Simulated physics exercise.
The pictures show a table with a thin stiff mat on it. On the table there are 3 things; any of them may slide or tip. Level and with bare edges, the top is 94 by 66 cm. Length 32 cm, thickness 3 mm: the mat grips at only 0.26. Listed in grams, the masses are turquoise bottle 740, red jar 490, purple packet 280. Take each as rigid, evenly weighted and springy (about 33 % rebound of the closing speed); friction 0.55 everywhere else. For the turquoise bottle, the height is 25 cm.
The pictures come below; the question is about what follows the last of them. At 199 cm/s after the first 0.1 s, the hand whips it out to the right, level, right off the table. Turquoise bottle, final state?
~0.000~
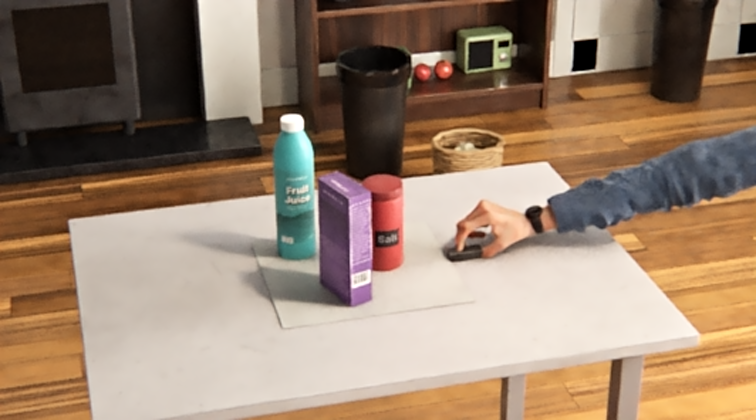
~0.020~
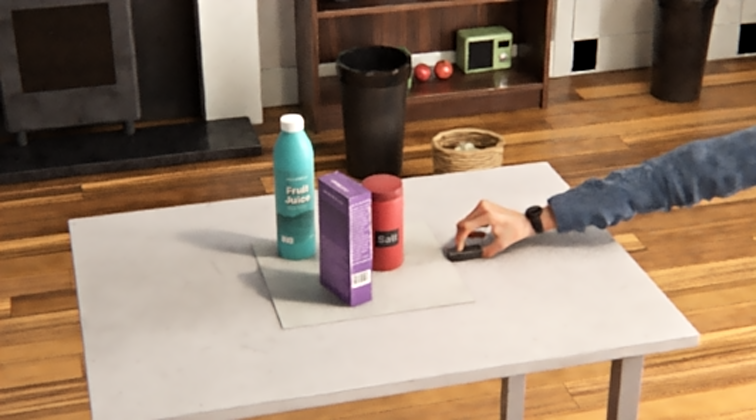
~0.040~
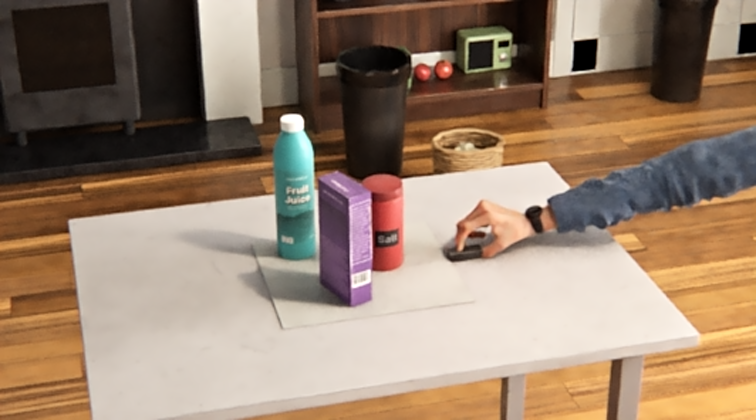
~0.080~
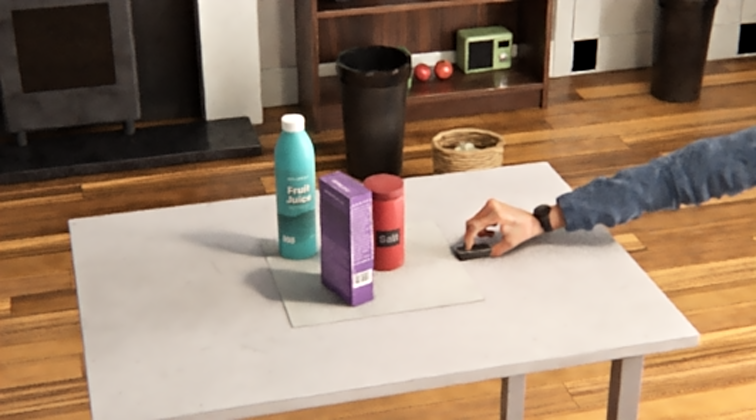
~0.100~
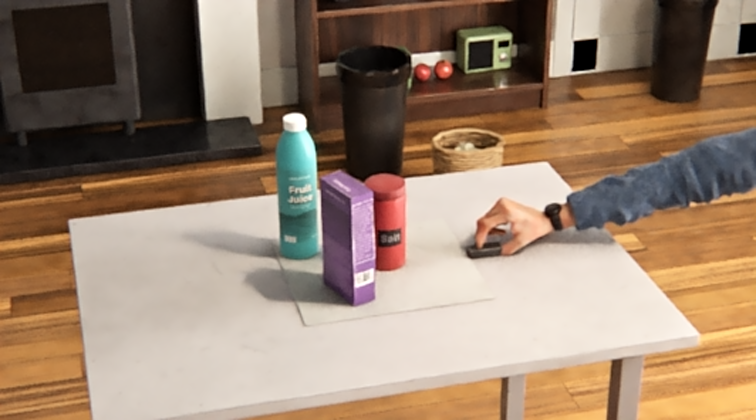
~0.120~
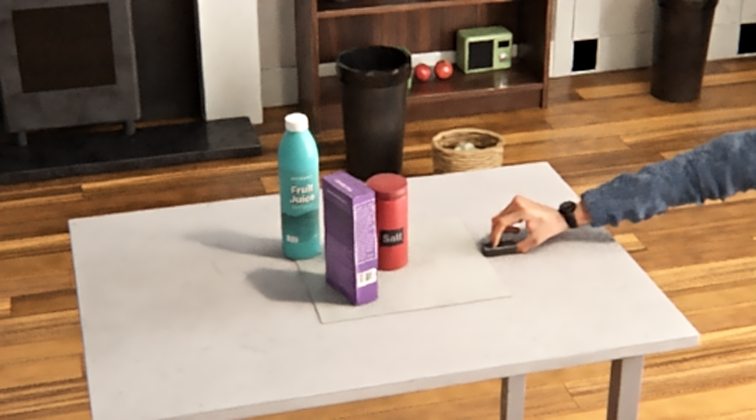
My guess is it stays on its base.
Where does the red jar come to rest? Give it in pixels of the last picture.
At about (416, 221).
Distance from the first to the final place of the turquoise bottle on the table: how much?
Net shift near 2 cm.
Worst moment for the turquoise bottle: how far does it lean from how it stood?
6° at most.
After 0.22 s, mat pulled 26 cm; turquoise bottle moved 3 cm near (311, 185); red jar moved 4 cm; purple packet moved 3 cm.
After 0.32 s, mat pulled 46 cm; turquoise bottle 5° off upright near (314, 185); red jar 9° off upright; purple packet 10° off upright.
After 0.42 s, mat pulled 66 cm; turquoise bottle moved 2 cm near (307, 186); purple packet 18° off upright; red jar 12° off upright.
After 0.62 s, mat pulled 92 cm; turquoise bottle moved 3 cm near (310, 186); purple packet 26° off upright; red jar moved 6 cm.
In the end (1.4 s), not toppled but over 6 cm from the start, purple packet; the other 2 under 6 cm from the start. At the end, from the last picture's camera, turquoise bottle near (308, 187).
